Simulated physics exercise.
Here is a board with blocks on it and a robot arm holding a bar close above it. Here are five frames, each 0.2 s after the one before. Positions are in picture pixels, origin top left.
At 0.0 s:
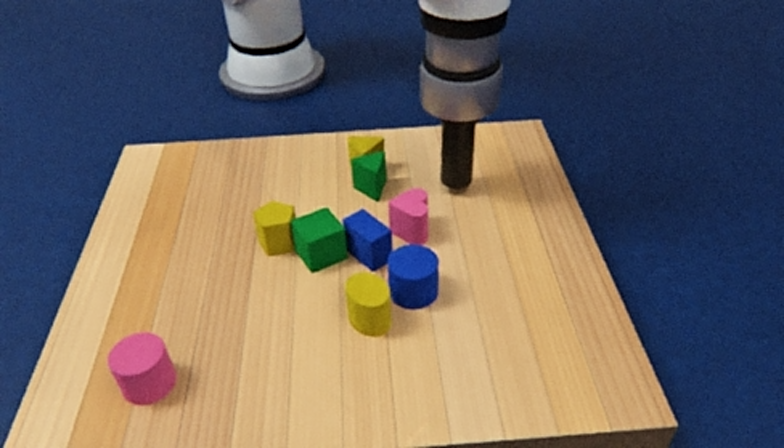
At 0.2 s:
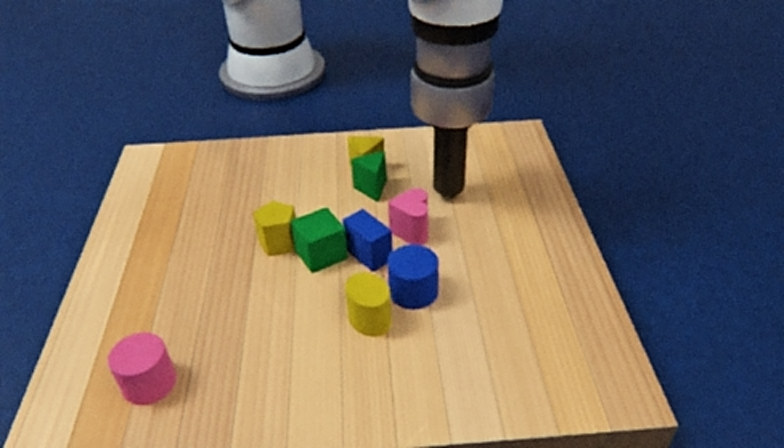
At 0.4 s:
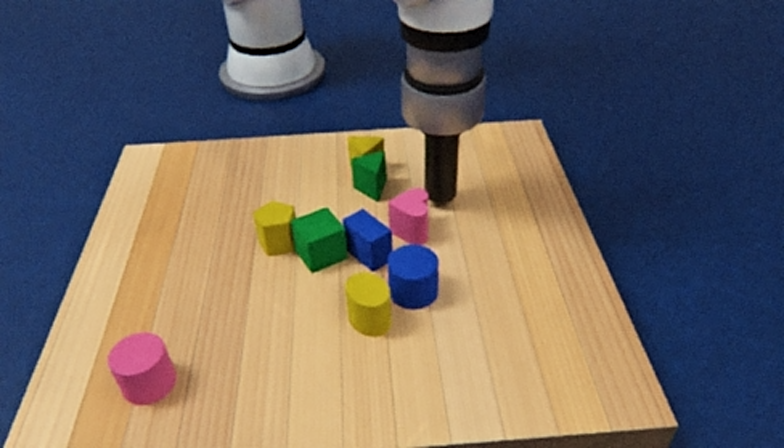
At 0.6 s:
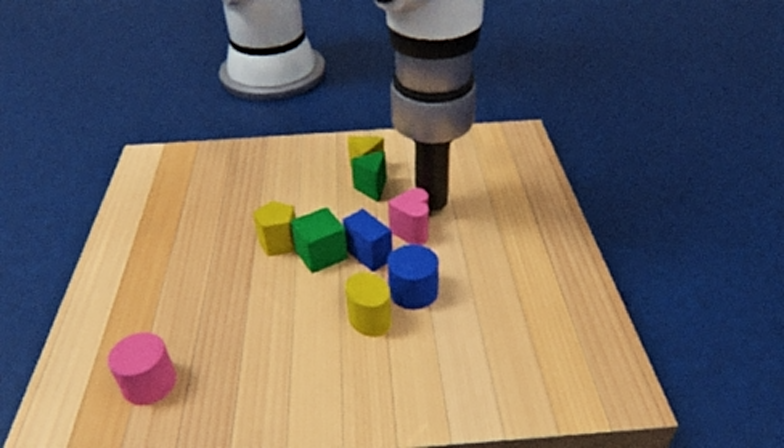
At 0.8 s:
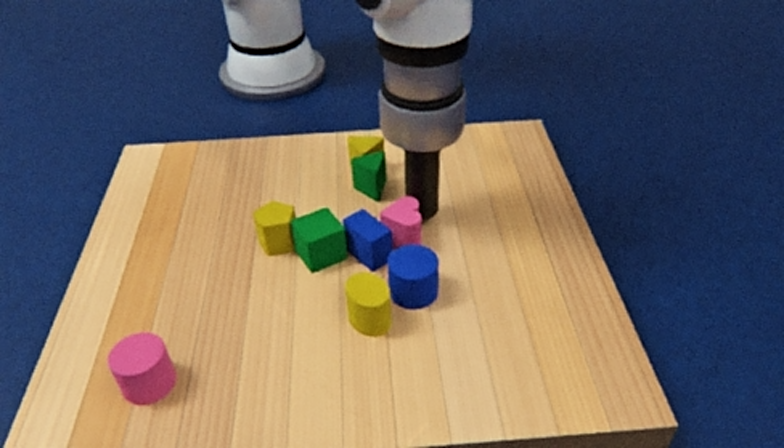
A robot arm with a dark bar moves down and left over a light wooden board on a blue surface, seen from above at an angle by a still camera. Green, yellow and blue blocks and a pink heart cluster around the middle, with a pink cylinder alone at lower left. The bar reaches the heart and nudges it slightly left, while the other blocks stay still.
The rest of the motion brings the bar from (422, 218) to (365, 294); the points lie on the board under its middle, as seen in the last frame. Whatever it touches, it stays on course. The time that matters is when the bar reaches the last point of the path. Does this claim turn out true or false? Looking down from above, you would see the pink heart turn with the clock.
False - the claim does not hold.
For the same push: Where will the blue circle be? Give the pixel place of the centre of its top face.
(423, 280)
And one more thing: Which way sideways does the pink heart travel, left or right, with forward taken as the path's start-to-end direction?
The answer is left.
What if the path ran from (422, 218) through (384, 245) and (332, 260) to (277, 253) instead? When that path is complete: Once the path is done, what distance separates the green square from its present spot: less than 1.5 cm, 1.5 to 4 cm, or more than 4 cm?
Beyond 4 cm.
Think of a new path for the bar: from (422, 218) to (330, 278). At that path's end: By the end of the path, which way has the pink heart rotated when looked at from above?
Viewed from above, counterclockwise.
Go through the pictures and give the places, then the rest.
In the first frame, lower end of the bar (456, 180), tops of blocks, blue rectangle (367, 224), yellow elliptical block (367, 288), pink heart (412, 201), blue circle (413, 261).
In the second frame, bar (449, 186), blocks as before.
In the third frame, bar (441, 193), blocks as before.
In the fourth frame, bar (432, 201), blocks as before.
In the fifth frame, bar (422, 209), blue rectangle (367, 224), yellow elliptical block (367, 288), pink heart (404, 211), blue circle (413, 261).
What follows on the original path. One third of the way, bar (404, 233); blue rectangle (356, 235), turned 40° clockwise; pink heart (392, 237), turned 30° anticlockwise; blue circle (415, 266).
Two thirds of the way, bar (385, 258); blue rectangle (347, 242), turned 60° clockwise; yellow elliptical block (365, 292); pink heart (379, 260), turned 80° anticlockwise; blue circle (421, 275).
At the end, bar (364, 286); blue rectangle (339, 245), turned 70° clockwise; yellow elliptical block (352, 319), turned 30° clockwise; pink heart (372, 288), turned 100° anticlockwise; blue circle (423, 280).
